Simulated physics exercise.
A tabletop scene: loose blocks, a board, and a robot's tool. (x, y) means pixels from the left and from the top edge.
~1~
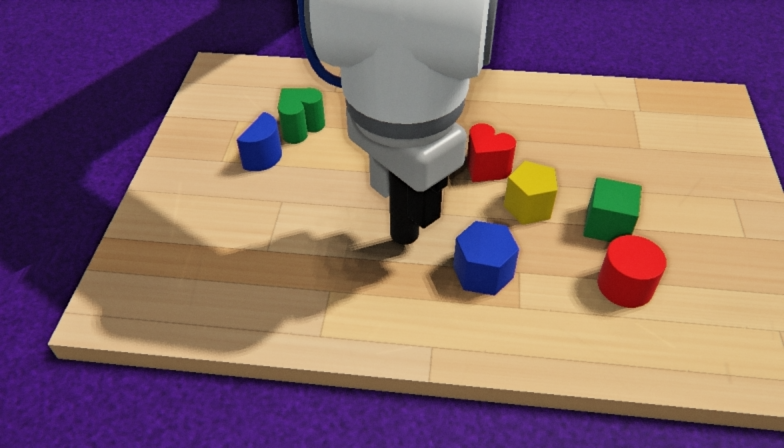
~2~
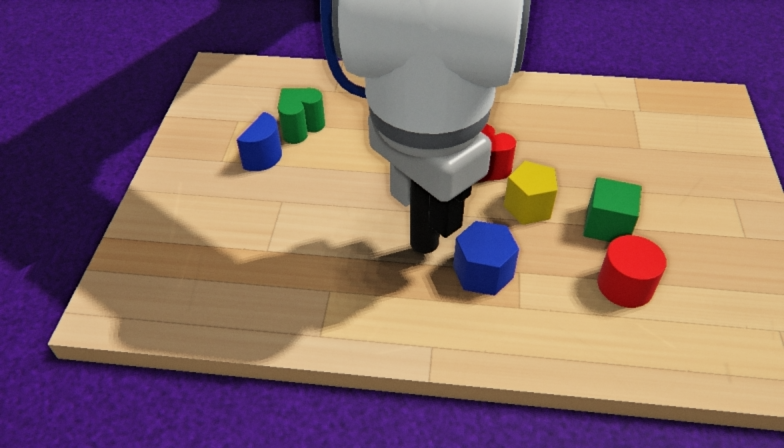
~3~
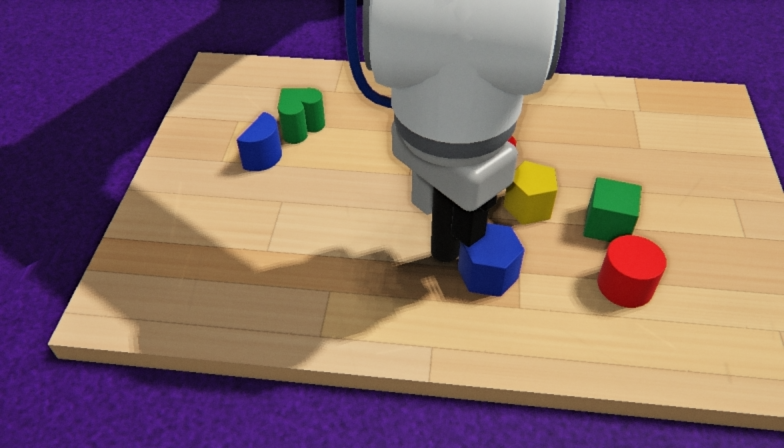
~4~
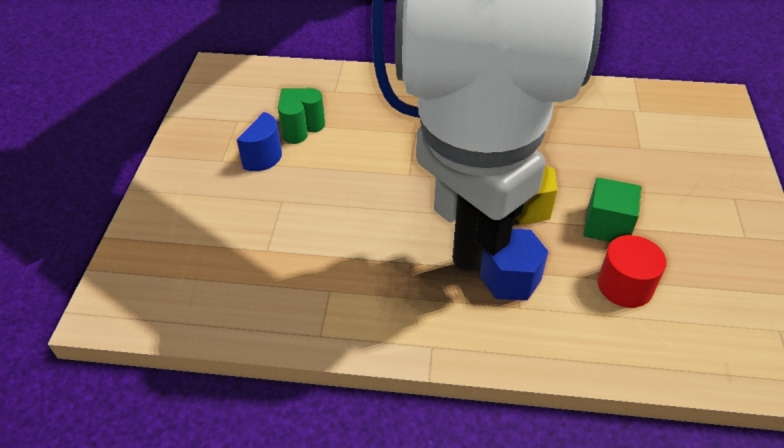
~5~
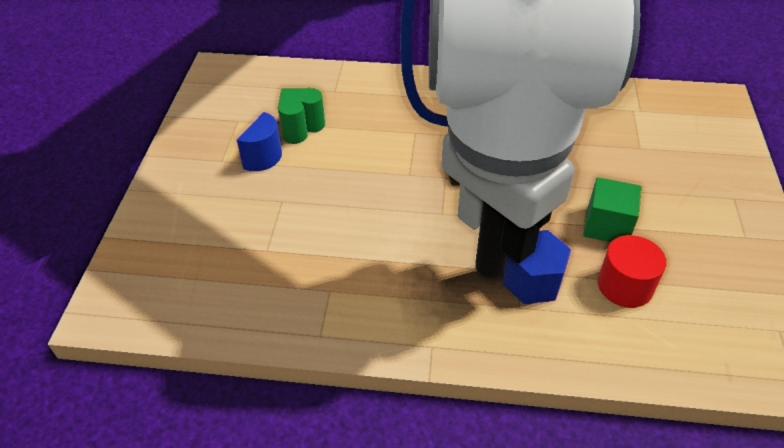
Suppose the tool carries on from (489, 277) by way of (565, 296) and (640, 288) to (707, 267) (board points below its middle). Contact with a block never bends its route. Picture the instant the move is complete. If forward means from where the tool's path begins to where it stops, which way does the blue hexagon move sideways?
Seen from start to end, it moves left.
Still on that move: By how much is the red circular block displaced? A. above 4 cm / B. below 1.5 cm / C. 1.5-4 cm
A
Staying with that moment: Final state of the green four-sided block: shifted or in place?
It keeps its spot.
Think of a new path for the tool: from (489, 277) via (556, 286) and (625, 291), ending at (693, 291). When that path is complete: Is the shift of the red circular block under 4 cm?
I expect not.
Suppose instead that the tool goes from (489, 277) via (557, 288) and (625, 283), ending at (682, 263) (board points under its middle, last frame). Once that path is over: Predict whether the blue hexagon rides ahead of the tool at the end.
Still leading.
The first path, step by step. One third of the way, tool (569, 286); blue hexagon (612, 253), turned 45° anticlockwise; red circular block (673, 251).
Two thirds of the way, tool (646, 277); blue hexagon (666, 229), turned 90° anticlockwise; red circular block (726, 235).
At the end, tool (712, 256); blue hexagon (678, 212), turned 125° anticlockwise; green four-sided block still; red circular block (754, 222).
